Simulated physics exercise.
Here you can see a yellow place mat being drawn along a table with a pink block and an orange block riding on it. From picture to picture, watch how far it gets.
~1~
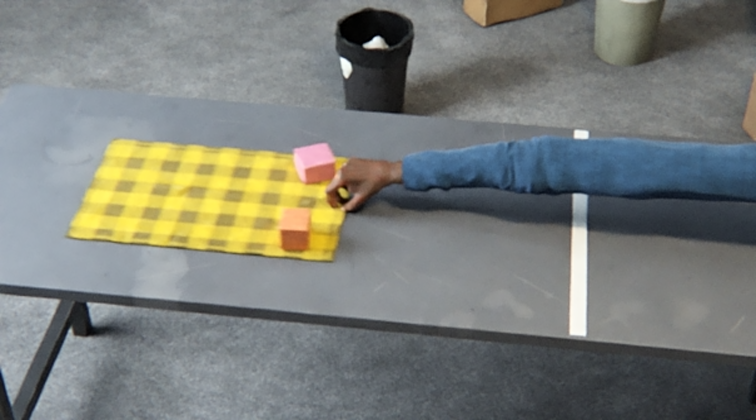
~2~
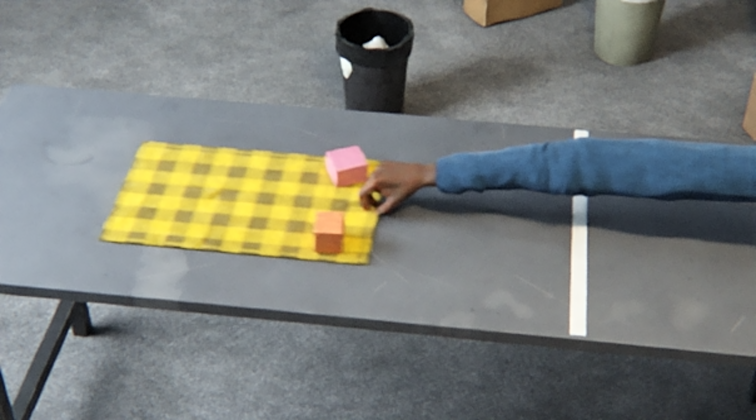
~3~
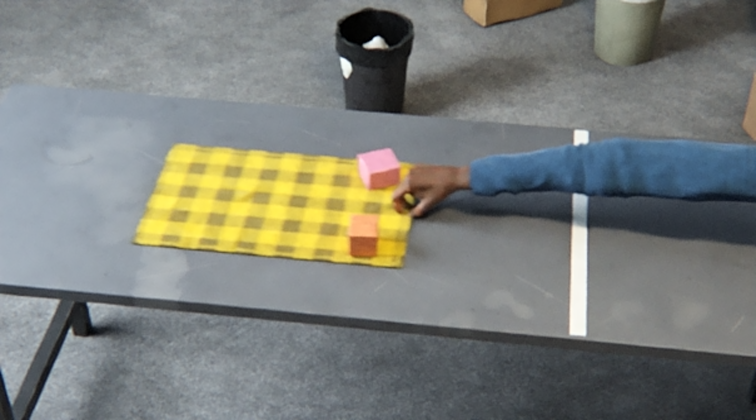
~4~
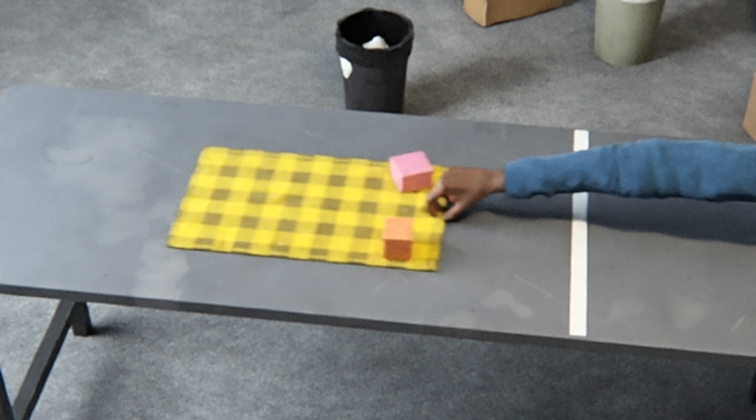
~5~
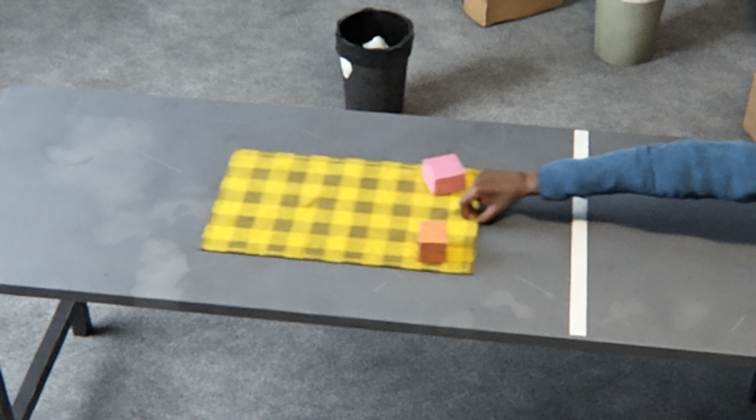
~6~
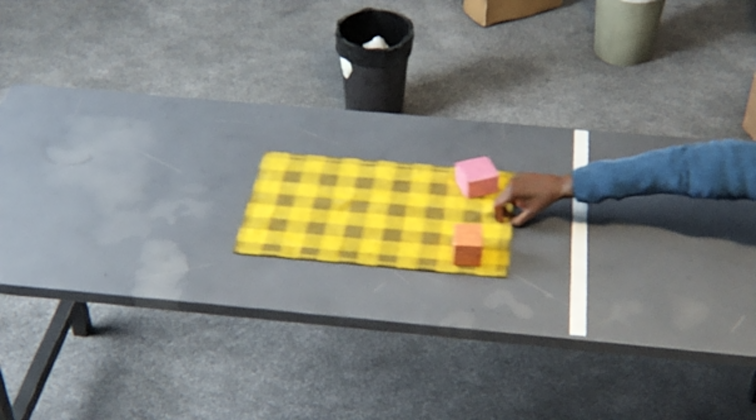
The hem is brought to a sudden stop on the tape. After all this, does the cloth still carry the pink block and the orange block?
It turns out the pink block is no longer on it, the orange block is no longer on it.
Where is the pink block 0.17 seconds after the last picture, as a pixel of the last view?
At that time it is near pixel (582, 187).
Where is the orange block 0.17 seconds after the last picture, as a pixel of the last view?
Its middle sits close to (579, 255).
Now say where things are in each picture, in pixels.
In the first picture, place mat end (332, 262); pink block (315, 155); orange block (295, 219); tape (578, 315).
In the second picture, place mat end (367, 265), far hem (99, 240); orange block (329, 222).
In the third picture, place mat end (401, 268); pink block (379, 161).
In the fourth picture, place mat end (436, 271), far hem (166, 246); orange block (399, 228).
In the fifth picture, place mat end (472, 274); pink block (445, 166).
In the sixth picture, place mat end (507, 278), far hem (234, 252); pink block (478, 169); orange block (468, 234); tape (578, 315).
Then, 0.06 s on from there, hem short of the tape; pink block on the cloth near (517, 181); orange block on the cloth near (510, 248).
Then, 0.17 s on from there, hem at the tape; pink block ahead of the hem near (582, 186); orange block ahead of the hem near (579, 255).
In the end, hem at the tape; pink block ahead of the hem near (635, 193); orange block ahead of the hem near (636, 261). The pink block shoots off the front and the orange block slides clear of the cloth.
